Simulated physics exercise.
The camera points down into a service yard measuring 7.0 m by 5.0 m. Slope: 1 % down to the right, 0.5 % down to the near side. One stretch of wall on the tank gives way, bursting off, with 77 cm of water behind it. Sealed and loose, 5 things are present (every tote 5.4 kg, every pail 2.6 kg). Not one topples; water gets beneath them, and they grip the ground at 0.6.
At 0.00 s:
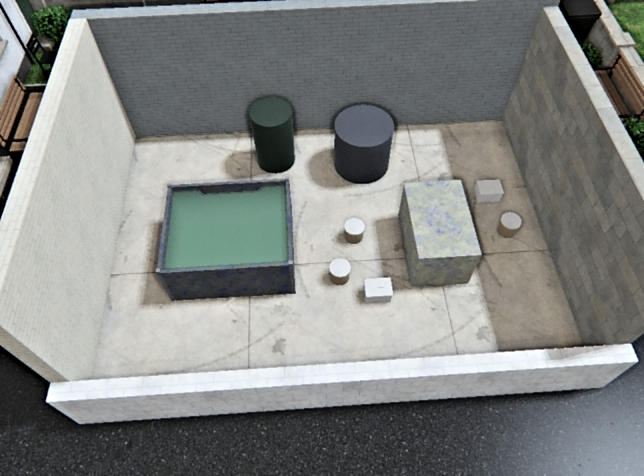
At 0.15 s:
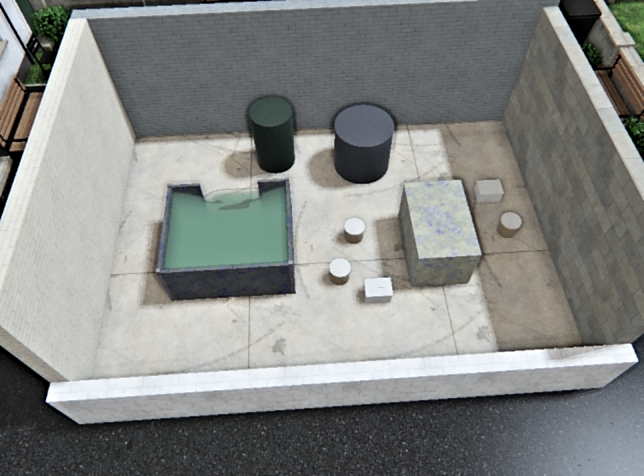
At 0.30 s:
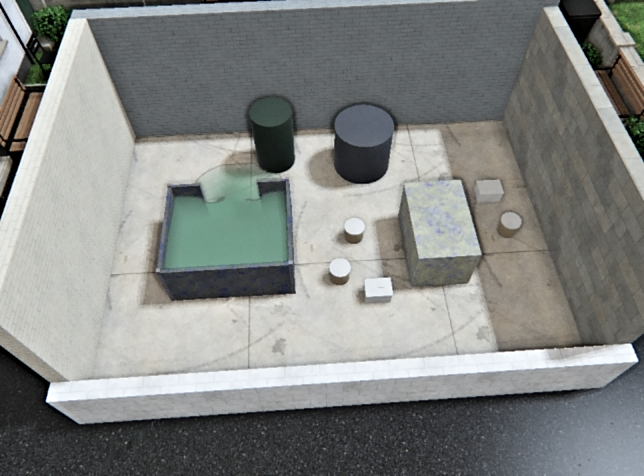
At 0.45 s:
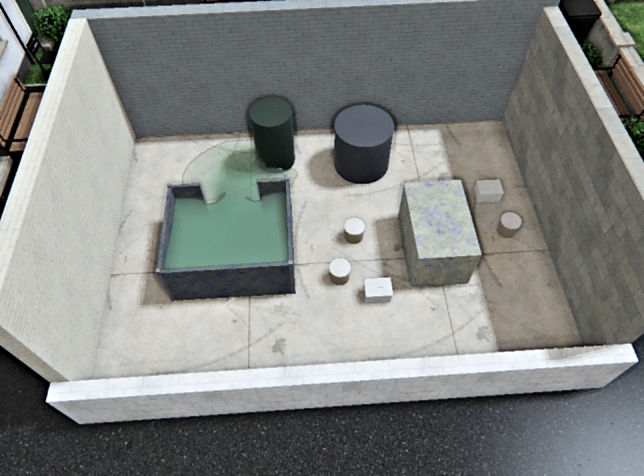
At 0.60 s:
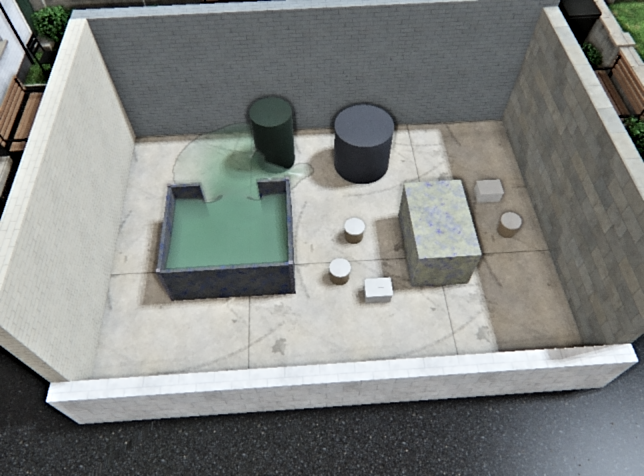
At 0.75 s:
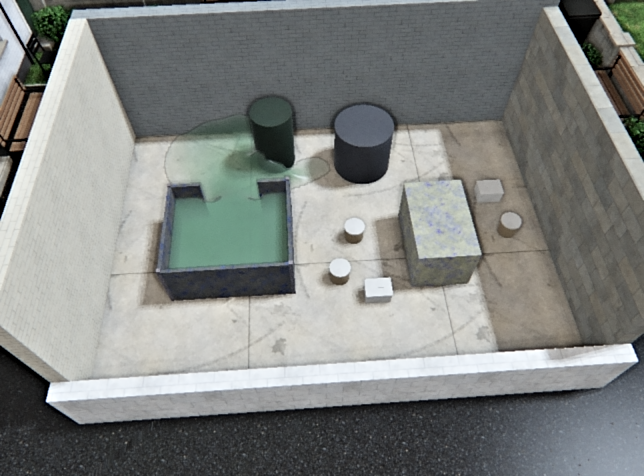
In a walled yard, a tank's back wall breaks open and green water spreads behind it.
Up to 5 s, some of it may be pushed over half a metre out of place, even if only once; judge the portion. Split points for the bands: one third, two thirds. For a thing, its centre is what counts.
Fails to reach a third.
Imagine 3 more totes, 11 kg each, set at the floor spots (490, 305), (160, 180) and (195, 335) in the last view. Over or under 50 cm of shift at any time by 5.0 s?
Going through them, I'd say falls short, exceeds it and finally falls short.
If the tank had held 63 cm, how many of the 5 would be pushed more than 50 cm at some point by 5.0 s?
Under that setup the answer is 0.
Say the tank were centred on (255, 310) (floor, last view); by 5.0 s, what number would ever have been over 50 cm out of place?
So the tally would be 1.
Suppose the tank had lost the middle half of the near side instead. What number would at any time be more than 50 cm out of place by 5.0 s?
Result: 3 of them.
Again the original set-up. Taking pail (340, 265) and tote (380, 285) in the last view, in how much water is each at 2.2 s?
First roughly 0 cm, second roughly 0 cm.
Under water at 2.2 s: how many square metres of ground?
I'd estimate close to 14 m2.
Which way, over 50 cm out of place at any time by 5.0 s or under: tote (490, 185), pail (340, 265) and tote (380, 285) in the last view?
Listed in sequence: Lower; lower; lower for the last.
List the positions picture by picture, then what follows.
A tote at (490, 187) rests on the ground; a pail at (354, 226), on the bottom; water covers 2.7 m2; 0 of 5 have shifted, in the first picture.
A tote at (490, 187) rests on the ground; a pail at (354, 226) rests on the ground; 3.4 m2 under water; 0 of 5 have shifted, in the second picture.
A tote at (490, 187) rests on the ground; a pail at (354, 226), on the bottom; 4.2 m2 under water; 0 of 5 have shifted, in the third picture.
A tote at (490, 187), on the bottom; a pail at (354, 226), on the bottom; water covers 5.0 m2; 0 of 5 have shifted, in the fourth picture.
A tote at (490, 187) rests on the ground; a pail at (354, 226), on the bottom; water covers 5.8 m2; 0 of 5 have shifted, in the fifth picture.
A tote at (490, 187), on the bottom; a pail at (354, 226) rests on the ground; 6.4 m2 under water; 0 of 5 have shifted, in the sixth picture.
After 1.1 s 0 of 5 are over 50 cm from their spots; 0 afloat.
After 2.2 s 0 of 5 are over 50 cm from their spots; 0 afloat.
After 3.5 s 0 of 5 are over 50 cm from their spots; 0 afloat.
After 5.0 s 1 of 5 are over 50 cm from their spots, and 1 have been at some point; 2 afloat.
